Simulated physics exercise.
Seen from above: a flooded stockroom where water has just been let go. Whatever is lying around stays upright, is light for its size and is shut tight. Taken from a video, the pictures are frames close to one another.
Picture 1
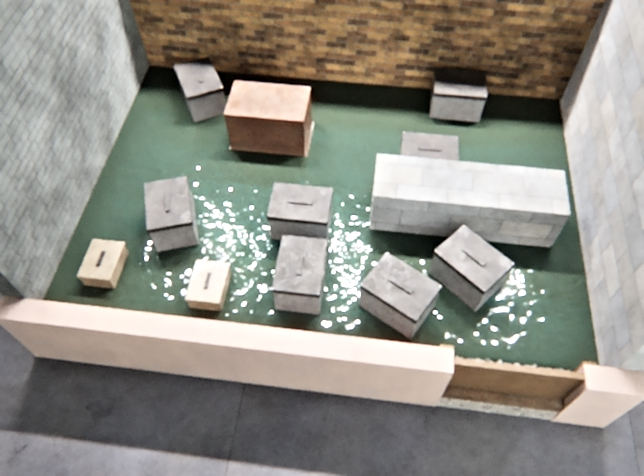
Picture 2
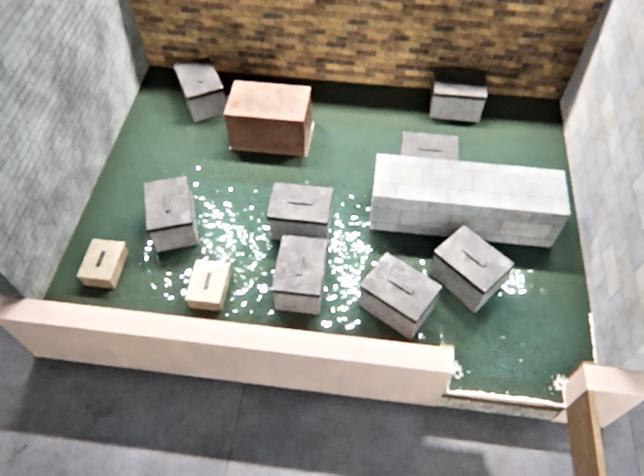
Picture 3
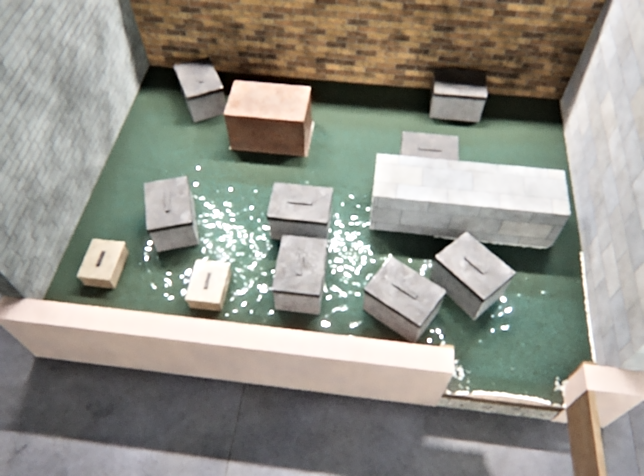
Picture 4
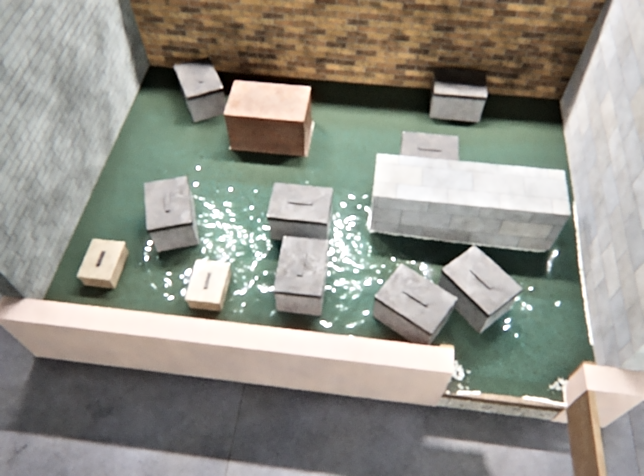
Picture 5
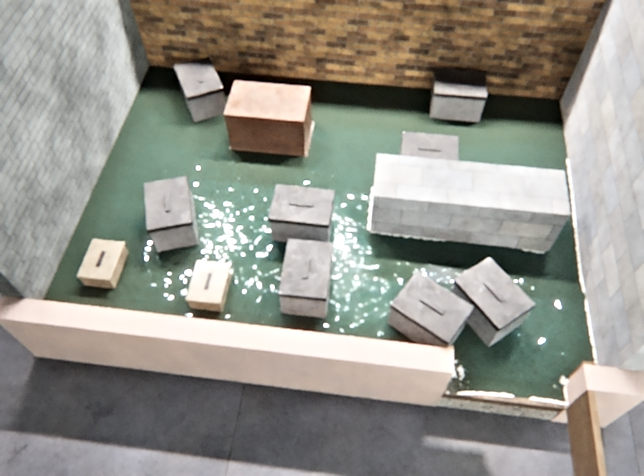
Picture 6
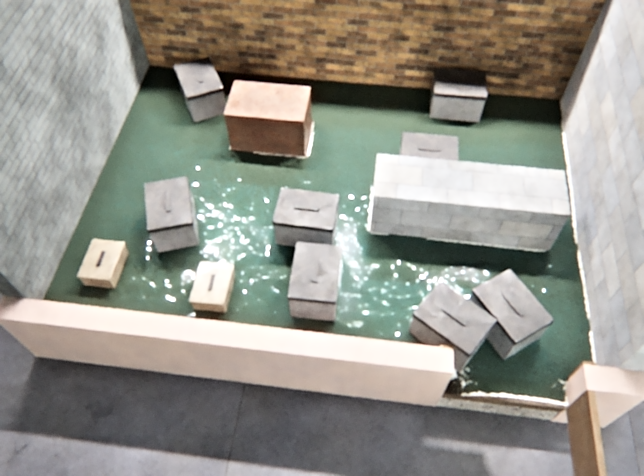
Flooded room seen from above, a wooden gate opening at the lower right and grey chests drifting slowly toward the gap.
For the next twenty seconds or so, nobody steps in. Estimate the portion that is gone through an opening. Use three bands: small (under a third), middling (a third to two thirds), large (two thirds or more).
Middling.
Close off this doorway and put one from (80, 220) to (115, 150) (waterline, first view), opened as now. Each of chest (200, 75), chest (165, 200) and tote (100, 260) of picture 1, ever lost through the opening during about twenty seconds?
Same order as asked: Exits, exits, exits.
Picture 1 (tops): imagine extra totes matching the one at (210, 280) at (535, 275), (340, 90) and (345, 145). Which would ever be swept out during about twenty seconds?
First escapes, second doesn't escape, third escapes.
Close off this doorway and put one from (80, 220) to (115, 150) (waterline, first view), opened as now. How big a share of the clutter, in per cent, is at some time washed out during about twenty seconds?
Some 60 per cent.
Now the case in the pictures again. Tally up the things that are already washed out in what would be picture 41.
That gives 5.
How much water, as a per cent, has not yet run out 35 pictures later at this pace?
I'd put it near 56 per cent.
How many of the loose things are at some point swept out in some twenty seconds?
The count is 6.
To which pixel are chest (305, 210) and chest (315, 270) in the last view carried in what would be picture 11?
First object around (385, 254); second object around (427, 307).
A moment on, 2 of 10 are out; 8 afloat.
Next, 4 of 10 are out; 6 afloat.
Later, 5 of 10 are out; 5 afloat.
In the end, 6 of 10 are out; 4 afloat.
